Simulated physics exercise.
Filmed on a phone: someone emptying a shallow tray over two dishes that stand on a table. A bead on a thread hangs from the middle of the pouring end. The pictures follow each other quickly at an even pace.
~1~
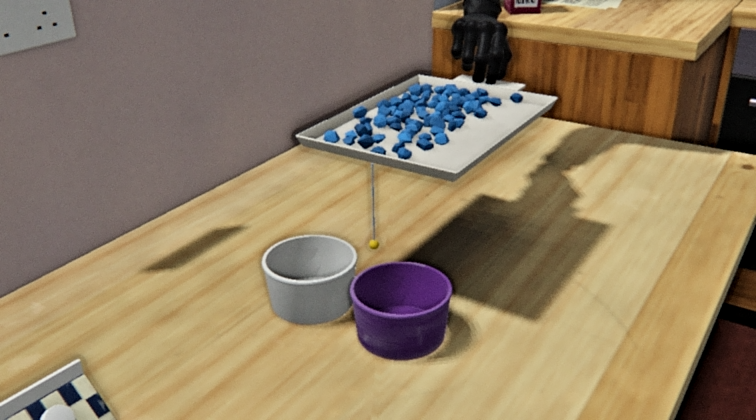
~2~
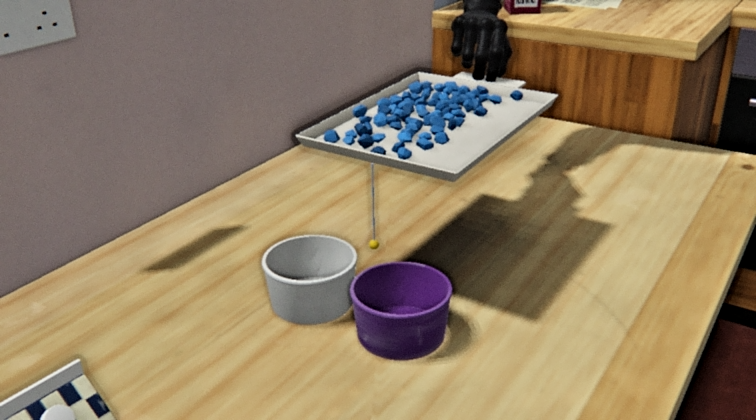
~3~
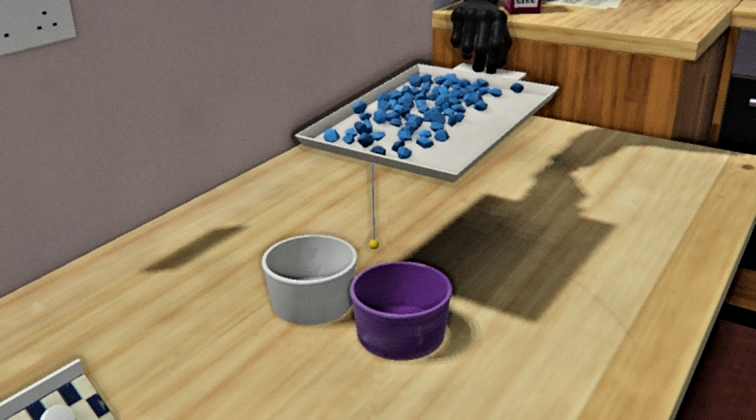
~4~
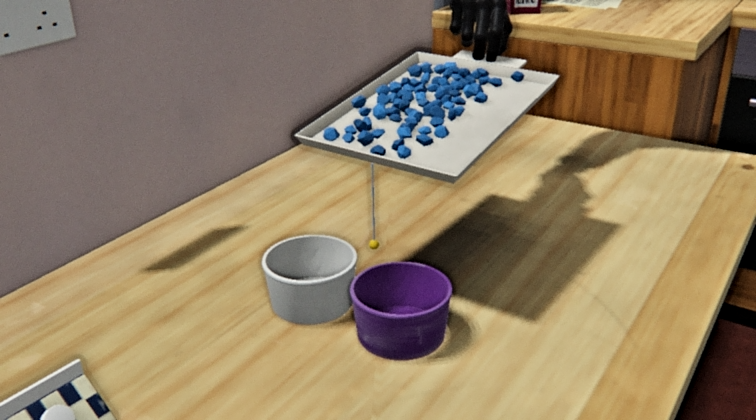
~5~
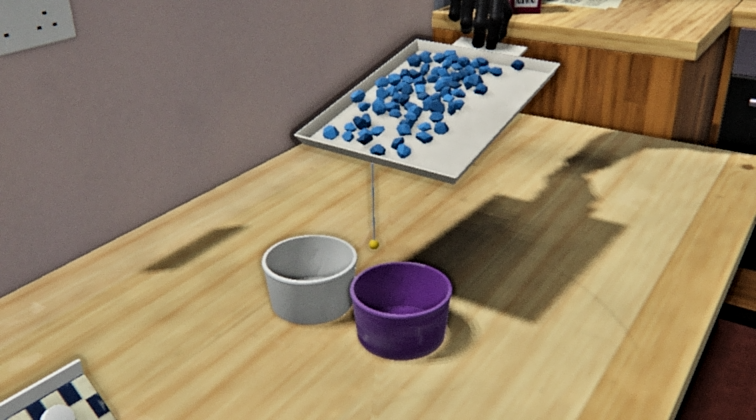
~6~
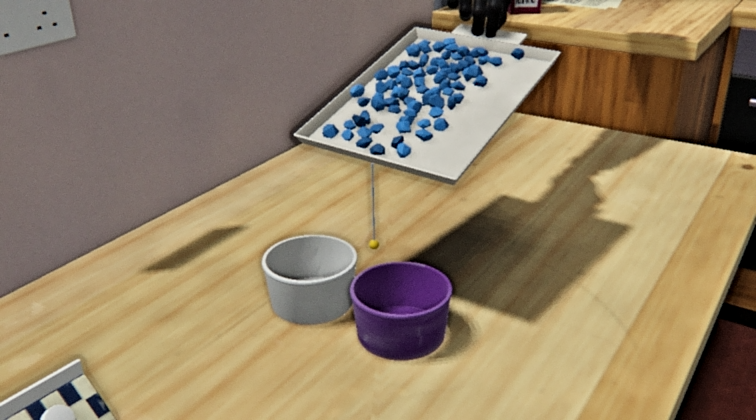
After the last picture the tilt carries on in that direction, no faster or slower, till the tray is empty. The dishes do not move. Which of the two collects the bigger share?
More goes to the right dish.
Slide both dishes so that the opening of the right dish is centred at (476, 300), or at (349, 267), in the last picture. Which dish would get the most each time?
At the first place the left dish, at the second the right-hand dish.
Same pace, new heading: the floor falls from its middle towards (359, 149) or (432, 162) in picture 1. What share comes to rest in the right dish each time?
In turn 0 and 60 in a hundred.
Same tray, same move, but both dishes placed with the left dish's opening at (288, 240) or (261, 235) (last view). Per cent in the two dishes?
Near 50 % and 30 %.
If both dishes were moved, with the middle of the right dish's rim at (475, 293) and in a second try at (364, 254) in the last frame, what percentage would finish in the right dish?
Roughly 20 per cent, and 10 per cent.
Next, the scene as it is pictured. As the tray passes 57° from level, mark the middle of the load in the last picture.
Close to (384, 155).
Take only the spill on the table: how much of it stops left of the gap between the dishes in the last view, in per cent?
It comes to 60 per cent or so.
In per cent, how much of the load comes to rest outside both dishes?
Near 20 %.
Shortly afterwards, tray tipped steeply; the bulk on the tray; only a few in the right dish; near a quarter in the air.
Next, tray tipped right over; a little on the tray; near half in the right dish; a little in the left dish; near a quarter outside both; a little in the air.
Some moments later, tray tipped past a quarter turn; near half in the right dish; near a quarter in the left dish; near a quarter outside both.
In the end, tray tipped past a quarter turn; near half in the right dish; near a quarter in the left dish; near a quarter outside both.
